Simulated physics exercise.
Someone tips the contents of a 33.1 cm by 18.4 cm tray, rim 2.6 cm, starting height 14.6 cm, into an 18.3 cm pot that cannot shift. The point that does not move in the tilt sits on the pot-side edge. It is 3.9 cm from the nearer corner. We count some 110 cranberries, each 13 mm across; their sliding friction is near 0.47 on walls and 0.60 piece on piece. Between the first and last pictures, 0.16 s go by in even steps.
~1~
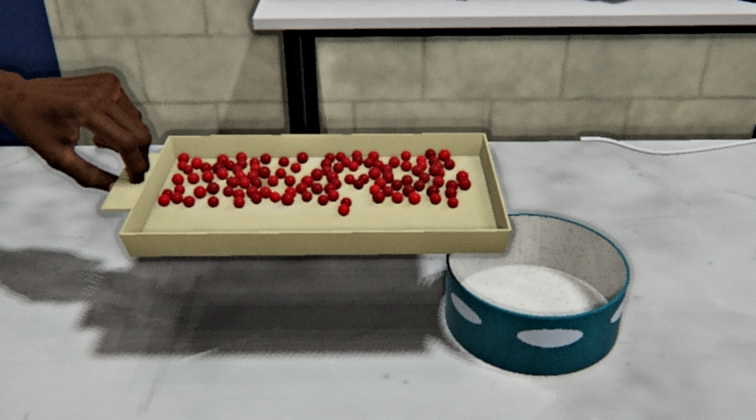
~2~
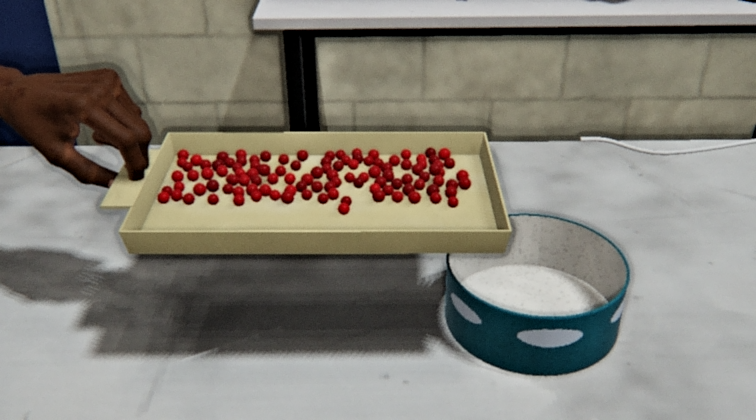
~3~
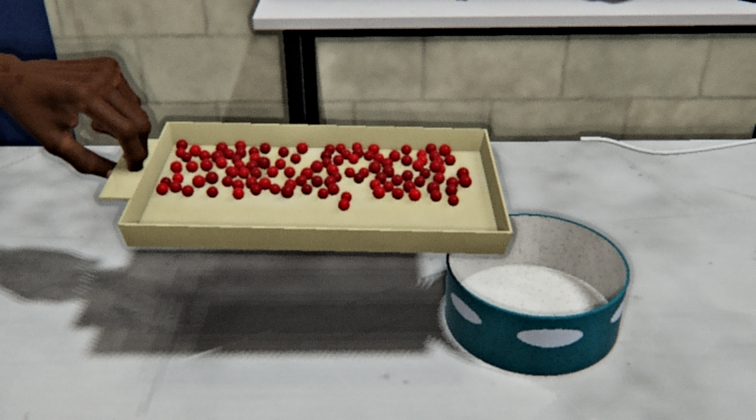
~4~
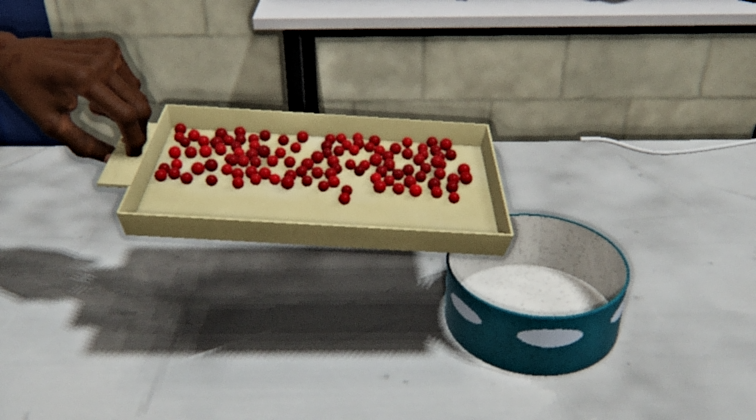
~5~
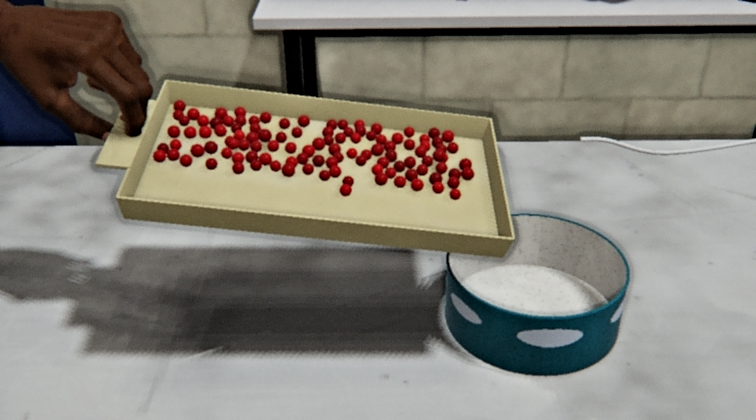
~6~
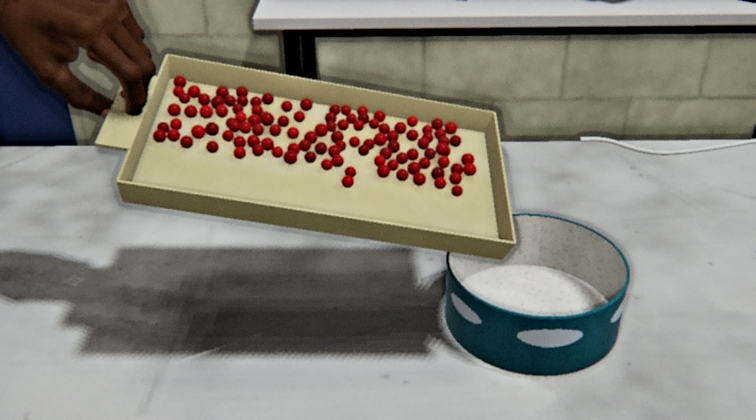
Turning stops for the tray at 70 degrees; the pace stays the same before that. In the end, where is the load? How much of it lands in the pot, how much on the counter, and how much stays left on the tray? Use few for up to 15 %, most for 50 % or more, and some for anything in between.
Share by place: Pot few, counter most, left on the tray some.
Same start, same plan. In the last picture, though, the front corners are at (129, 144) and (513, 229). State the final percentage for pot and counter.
The pot gets 40 and the counter 5.
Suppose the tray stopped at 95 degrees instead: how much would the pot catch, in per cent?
I'd say close to 10 percent.
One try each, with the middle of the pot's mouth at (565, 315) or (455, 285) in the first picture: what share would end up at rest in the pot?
Close to 45 in a hundred, then close to 5 in a hundred.
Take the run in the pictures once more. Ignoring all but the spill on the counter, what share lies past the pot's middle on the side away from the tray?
Share past the middle: Roughly 60 percent.
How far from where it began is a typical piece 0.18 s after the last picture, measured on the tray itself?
2 cm.
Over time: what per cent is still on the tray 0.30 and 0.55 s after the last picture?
In order, 100 and 40.
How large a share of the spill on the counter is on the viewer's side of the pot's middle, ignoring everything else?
100 %.
Then, 0.18 s after the last picture, tilt 45 degrees; the tray holds 100 %, the pot 0 %.
Then, 0.30 s after the last picture, tilt 64 degrees; the tray holds 100 %, the pot 0 %.
Then, 0.55 s after the last picture, tilt 70 degrees; the tray holds 40 %, the pot 5 %.
In the end, pot 5 %, counter 65 %, tray 35 %.
